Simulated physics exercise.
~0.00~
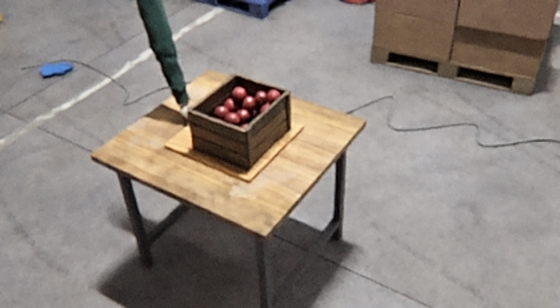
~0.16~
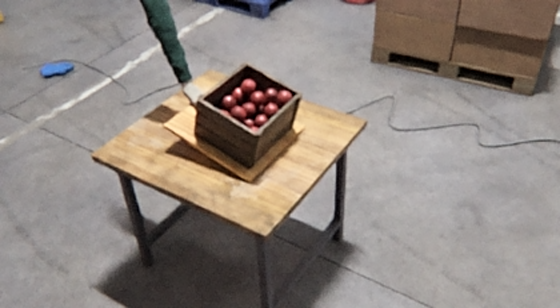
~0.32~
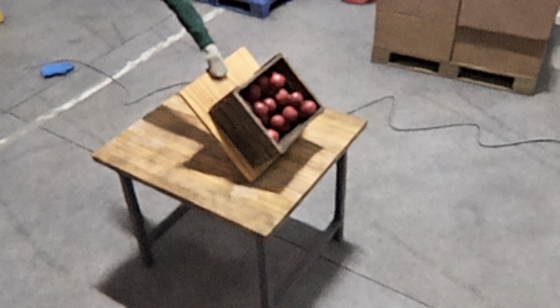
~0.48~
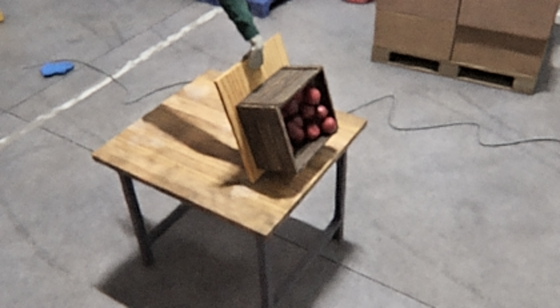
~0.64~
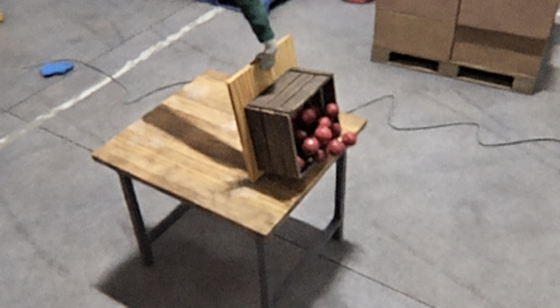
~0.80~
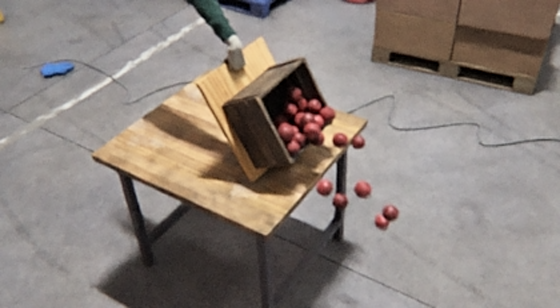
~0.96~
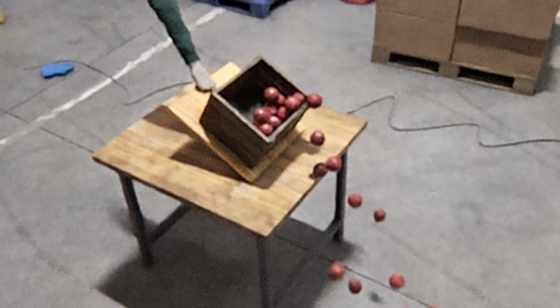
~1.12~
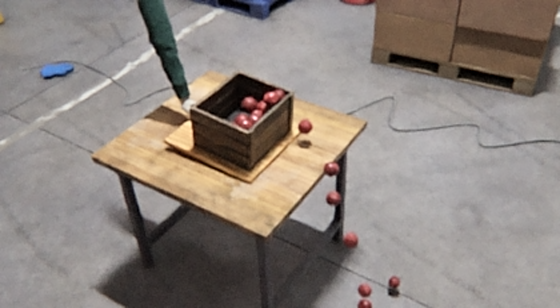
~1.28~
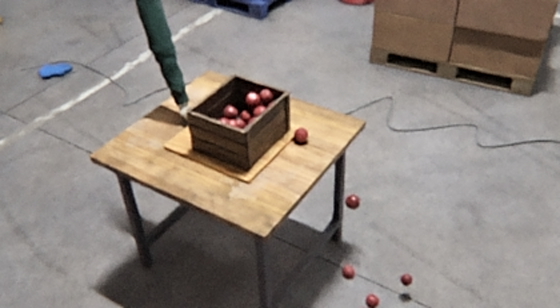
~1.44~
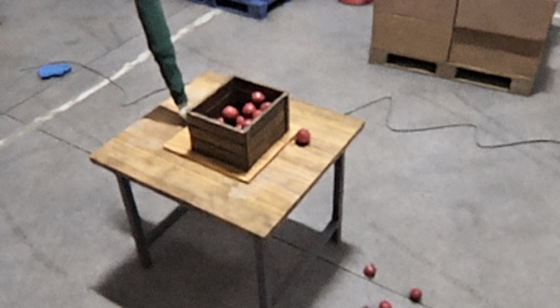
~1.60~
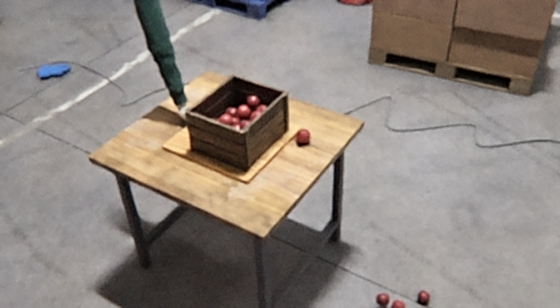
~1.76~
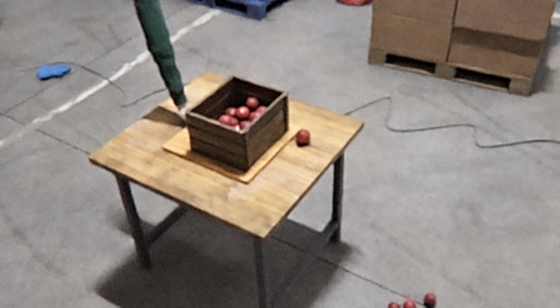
In this clip, a green-sleeved arm tips a board holding a dark crate of red apples steeply to the right on a wooden table, spilling several onto the floor, then lowers it flat, leaving one apple on the tabletop and others still in the crate.
